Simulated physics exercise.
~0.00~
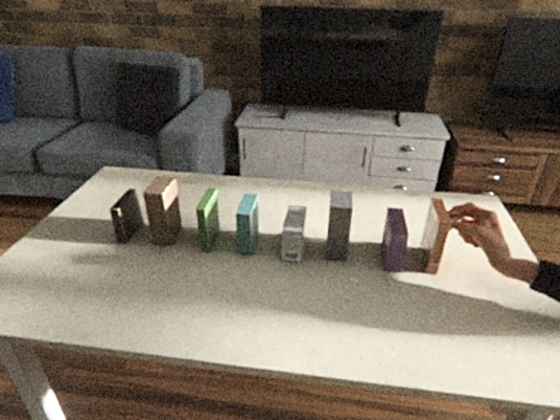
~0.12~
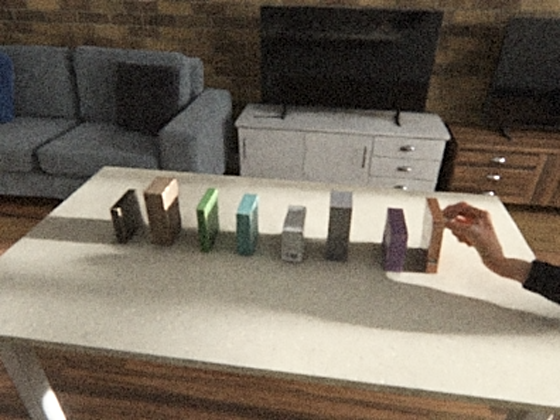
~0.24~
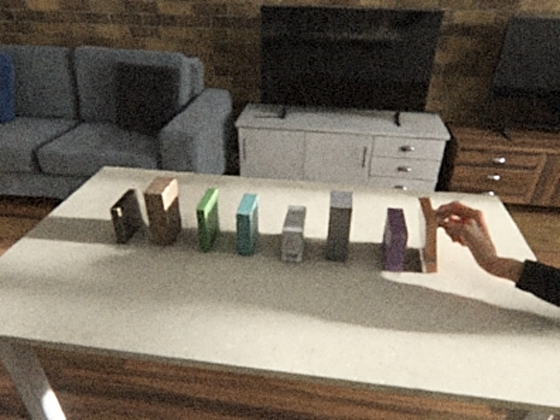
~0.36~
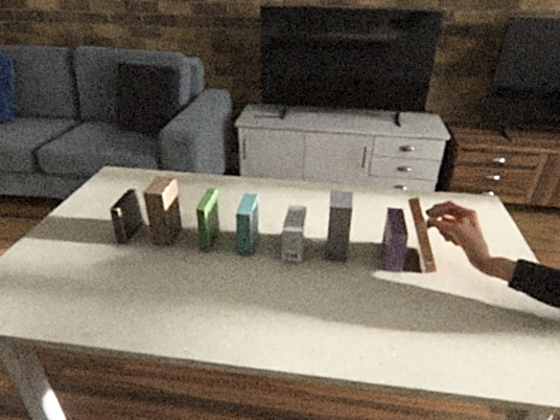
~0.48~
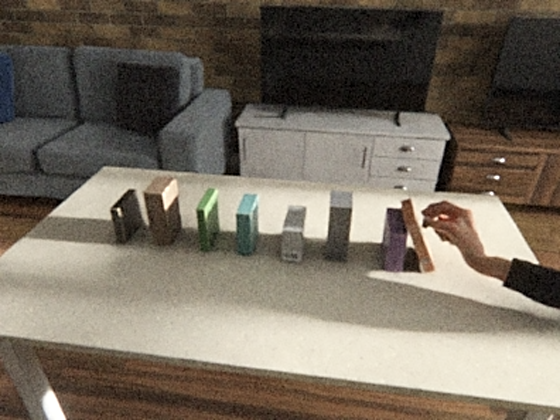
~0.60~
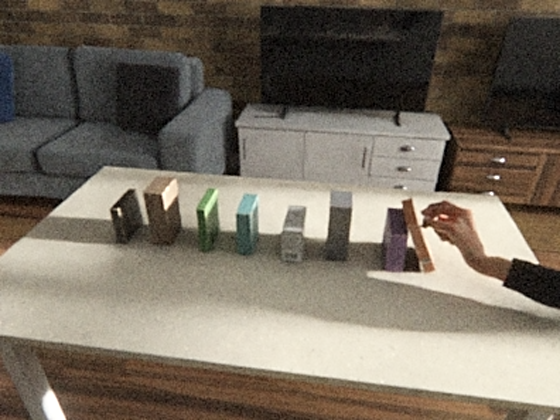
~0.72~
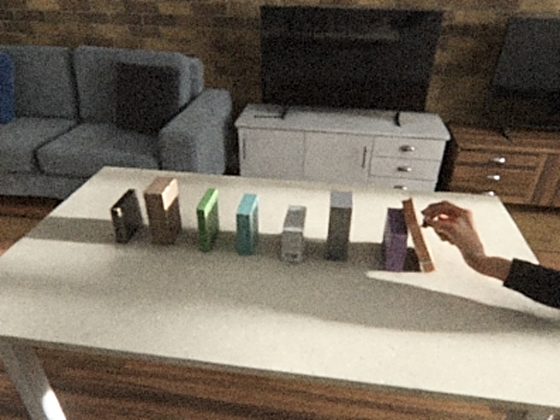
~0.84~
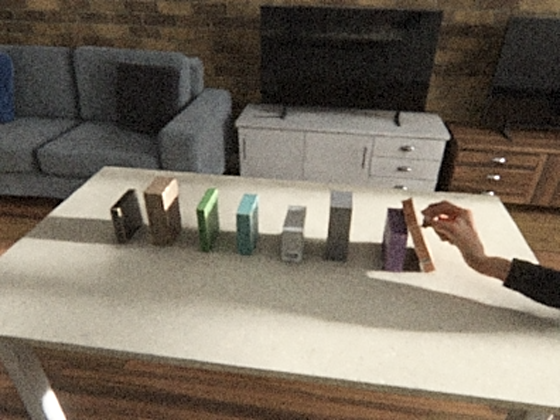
The clip shows a row of upright blocks and boards on a pale table while a hand at the right tips the orange packet leftward until it leans against the purple board, where it stays, with the other pieces still standing.
